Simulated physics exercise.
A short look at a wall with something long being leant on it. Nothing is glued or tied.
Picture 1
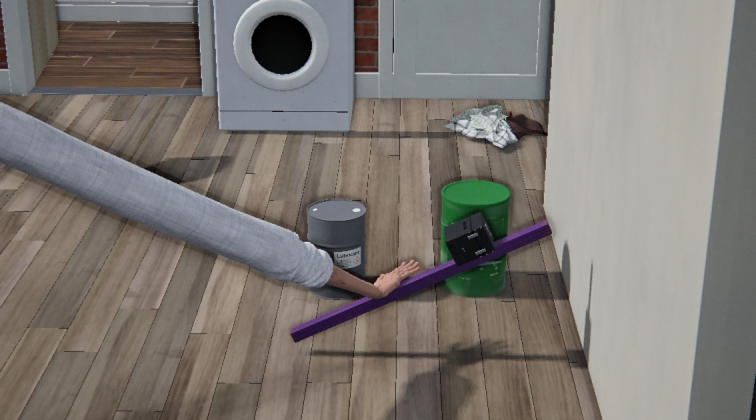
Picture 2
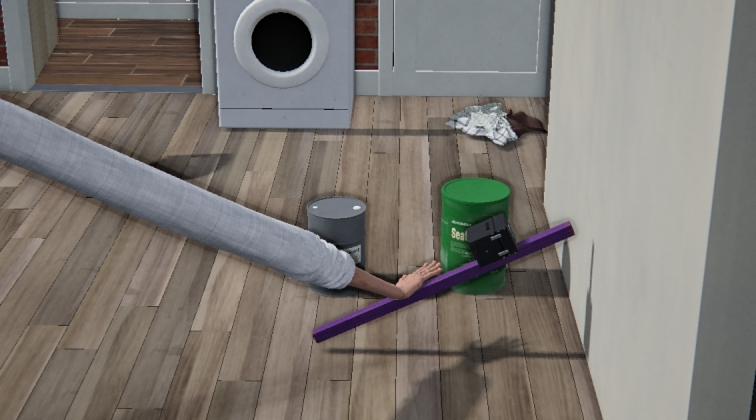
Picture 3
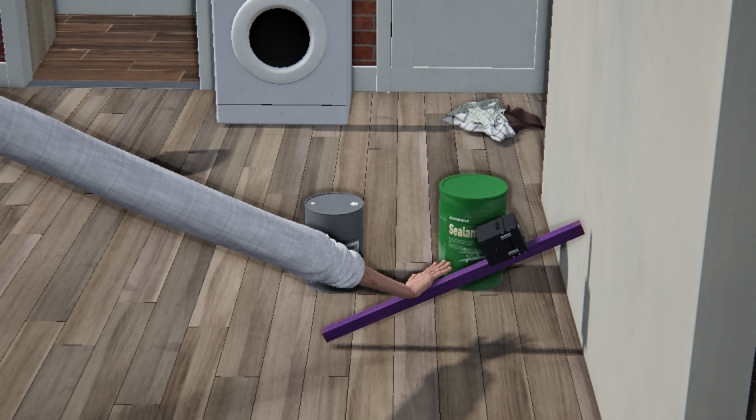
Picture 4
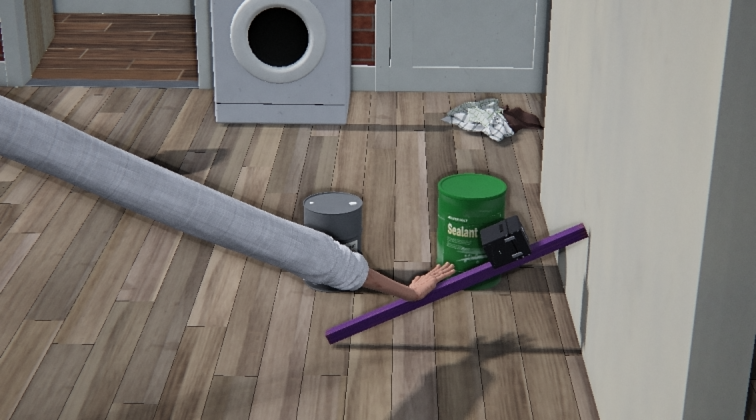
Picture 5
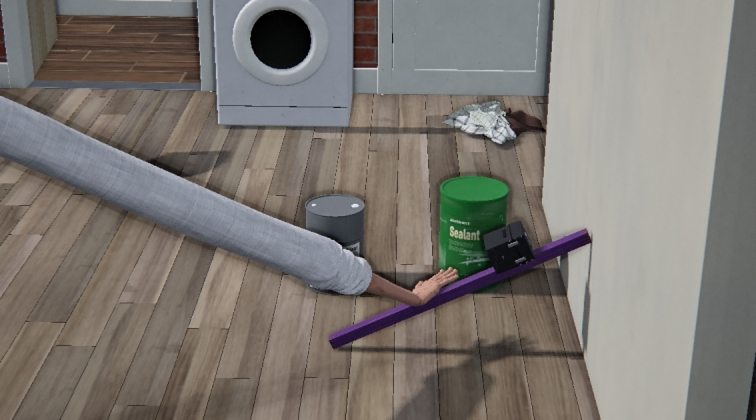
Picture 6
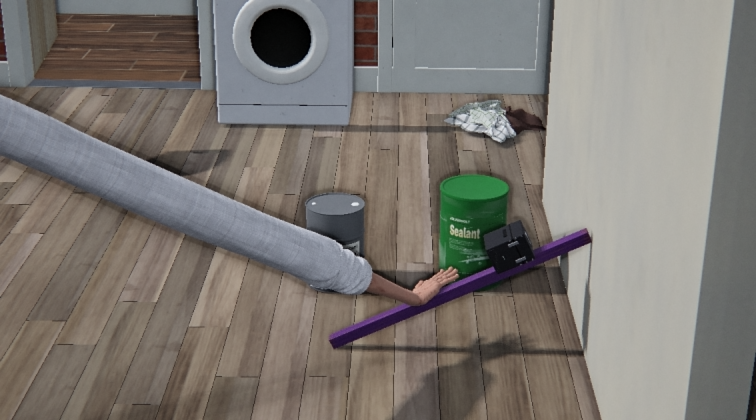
The clip opens on a hand at the end of a long grey sleeve, holding a slanted purple pole with a black object on it, near a green pail. The hand shifts the pole a short way right until it leans on the wall, then stays on it with barely any movement.
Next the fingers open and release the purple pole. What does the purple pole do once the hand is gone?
Here the pole gives way.
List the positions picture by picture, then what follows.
In the first picture, not yet at the wall; purple pole (419, 282); green pail (474, 238).
In the second picture, not yet at the wall; purple pole (441, 283); green pail (474, 236).
In the third picture, not yet at the wall; purple pole (451, 282); green pail (472, 232).
In the fourth picture, not yet at the wall; purple pole (454, 285); green pail (471, 232).
In the fifth picture, leant on the wall, still held; purple pole (457, 290); green pail (473, 235).
In the sixth picture, leant on the wall, still held; purple pole (458, 290); green pail (473, 233).
Then, 0.30 s on from there, purple pole 14° lower than it was left near (445, 317).
Then, 0.40 s on from there, purple pole 26° lower than it was left near (438, 342).
In the end, moved from the start, purple pole; the other 2 unmoved. At the end, from the last picture's camera, purple pole near (437, 344). The pole slides down.
